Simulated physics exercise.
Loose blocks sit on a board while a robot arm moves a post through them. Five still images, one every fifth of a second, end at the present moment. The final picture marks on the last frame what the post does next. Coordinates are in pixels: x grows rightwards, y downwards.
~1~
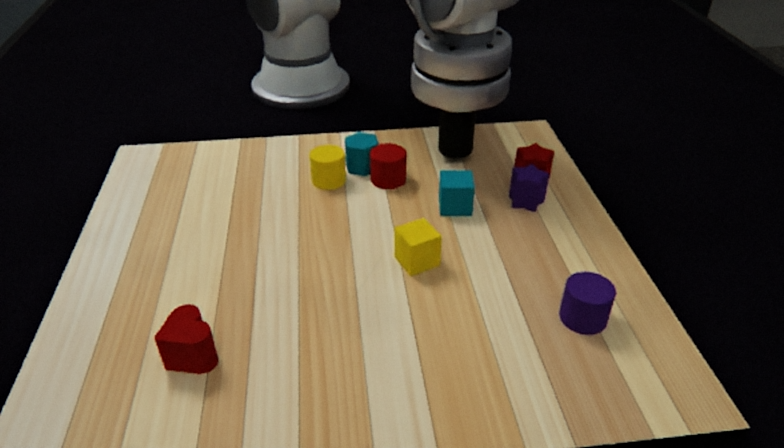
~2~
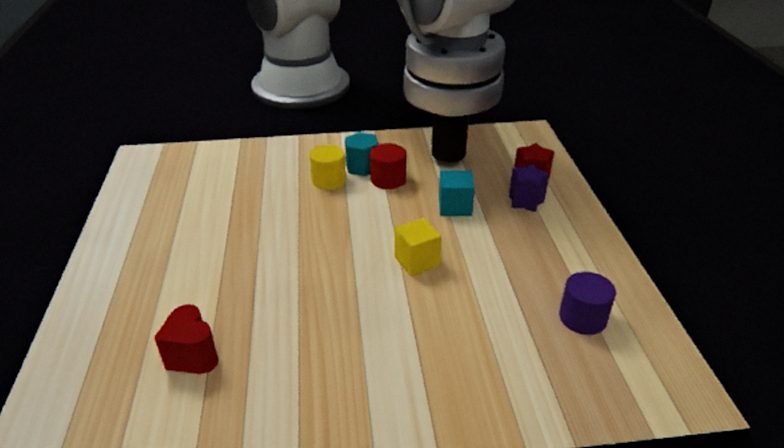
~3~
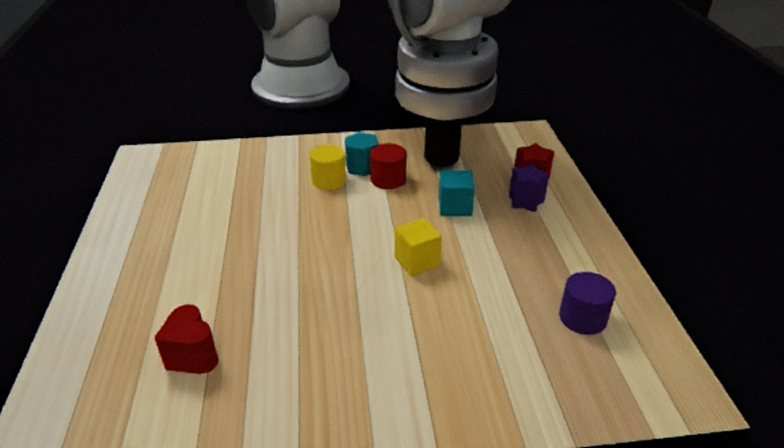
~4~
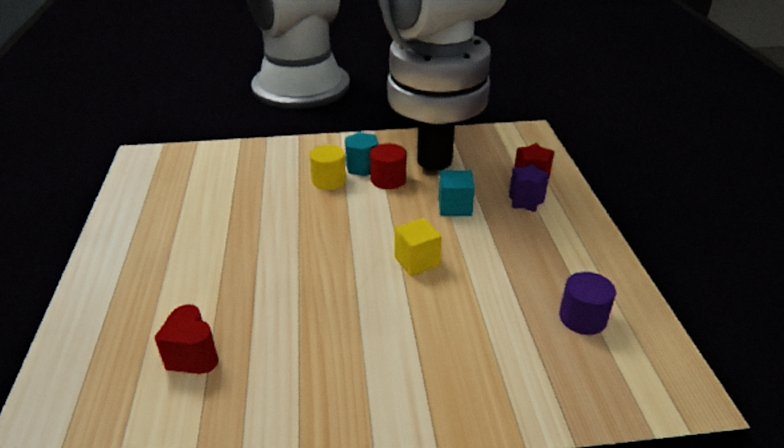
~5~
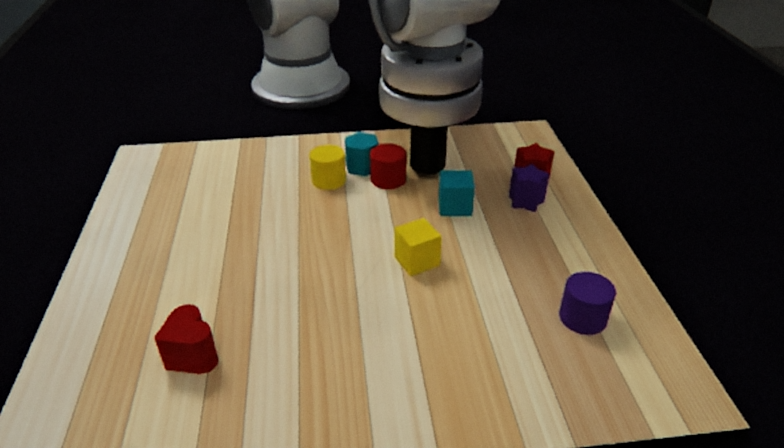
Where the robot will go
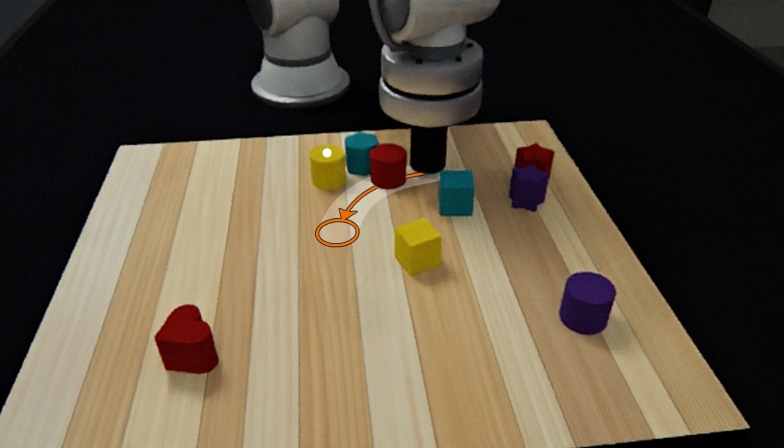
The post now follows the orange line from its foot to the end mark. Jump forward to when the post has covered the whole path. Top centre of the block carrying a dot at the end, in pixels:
I predict (308, 153).
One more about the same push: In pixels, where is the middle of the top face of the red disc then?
When the path ends, it will be at (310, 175).
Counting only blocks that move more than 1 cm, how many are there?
I reckon the push displaces two of the blocks by more than 1 cm.
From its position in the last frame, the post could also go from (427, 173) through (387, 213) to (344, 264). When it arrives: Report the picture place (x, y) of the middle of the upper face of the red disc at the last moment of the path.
Expect it around (371, 158).
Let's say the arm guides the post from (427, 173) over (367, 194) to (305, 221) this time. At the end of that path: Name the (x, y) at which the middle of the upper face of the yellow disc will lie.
Answer: (303, 151).
The line goes from (427, 173) through (386, 183) and (354, 203) to (337, 232); the dot is on the yellow disc.
What follows on the original path. One third of the way, post (385, 175); yellow disc (318, 153); turquoise hexagonal block (358, 139); red disc (348, 162).
Two thirds of the way, post (353, 195); yellow disc (308, 153); turquoise hexagonal block (358, 139); red disc (313, 174).
At the end, post (337, 224); yellow disc (308, 153); turquoise hexagonal block (358, 139); red disc (310, 175); turquoise square piece unmoved.
